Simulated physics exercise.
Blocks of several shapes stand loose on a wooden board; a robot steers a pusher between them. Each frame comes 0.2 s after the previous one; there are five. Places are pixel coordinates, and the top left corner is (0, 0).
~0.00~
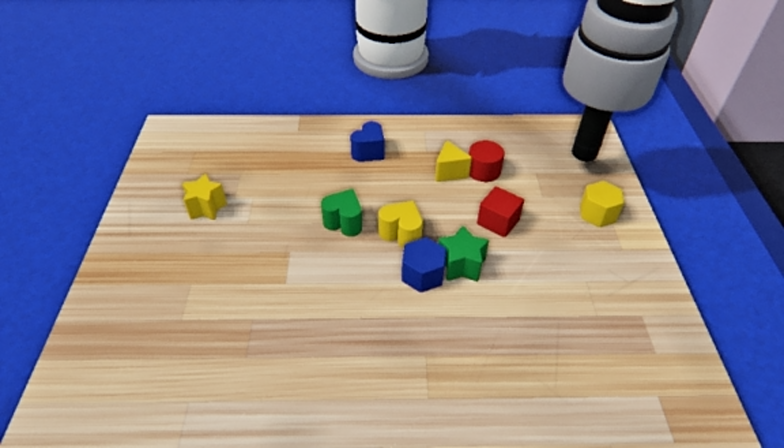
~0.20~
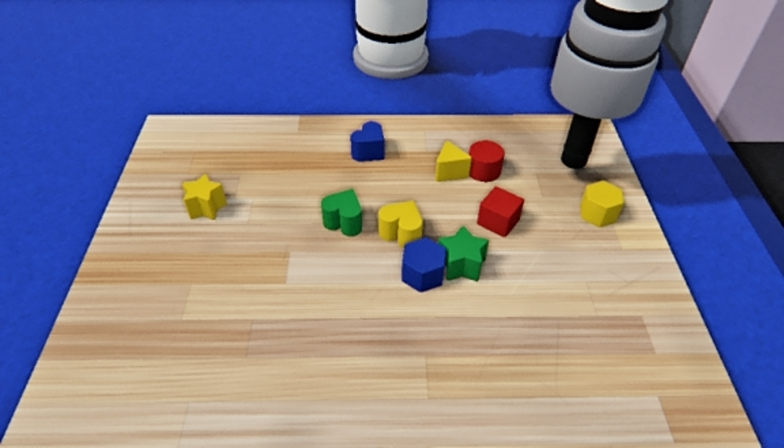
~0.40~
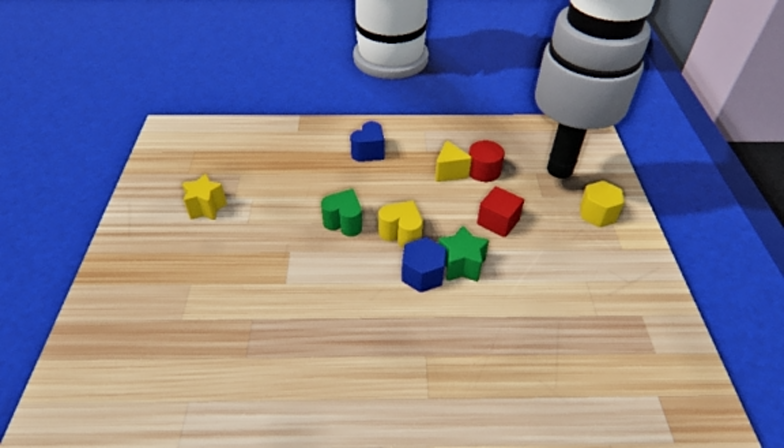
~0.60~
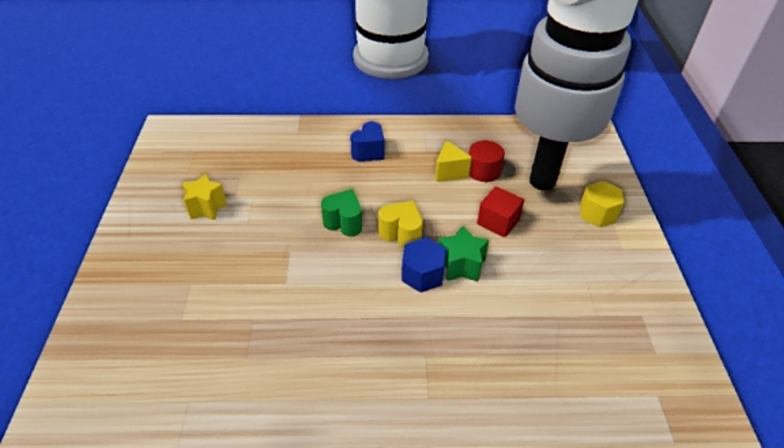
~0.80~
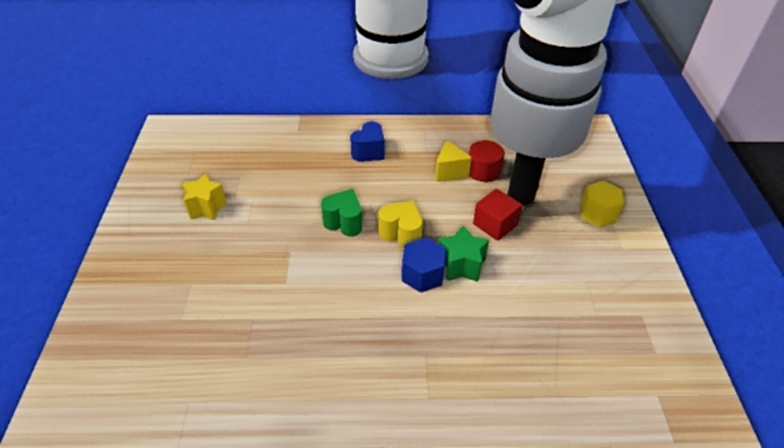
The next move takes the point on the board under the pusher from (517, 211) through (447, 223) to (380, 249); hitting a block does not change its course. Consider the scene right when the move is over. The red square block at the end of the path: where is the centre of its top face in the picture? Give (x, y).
The middle of its top is at (435, 231).
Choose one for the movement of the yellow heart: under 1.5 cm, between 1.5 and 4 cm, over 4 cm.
It's set to move over 4 cm.
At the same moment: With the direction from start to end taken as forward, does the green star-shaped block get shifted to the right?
Answer: No.
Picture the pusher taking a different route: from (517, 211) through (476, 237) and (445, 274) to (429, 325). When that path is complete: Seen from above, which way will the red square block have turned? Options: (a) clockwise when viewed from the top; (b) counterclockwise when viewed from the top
a.
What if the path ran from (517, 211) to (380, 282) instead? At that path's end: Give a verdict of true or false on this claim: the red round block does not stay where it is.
My answer: False.
What follows on the original path. One third of the way, pusher (473, 205); blue hexagonal block (419, 260), turned 15° clockwise; green star-shaped block (462, 249), turned 25° anticlockwise; red square block (462, 219), turned 25° anticlockwise.
Two thirds of the way, pusher (423, 214); yellow heart (394, 217); blue hexagonal block (414, 267), turned 35° clockwise; green star-shaped block (460, 258), turned 55° anticlockwise; red square block (439, 230), turned 60° anticlockwise.
At the end, pusher (380, 234); yellow heart (348, 236); blue hexagonal block (414, 267), turned 35° clockwise; green star-shaped block (461, 258), turned 55° anticlockwise; red square block (435, 231), turned 75° anticlockwise.
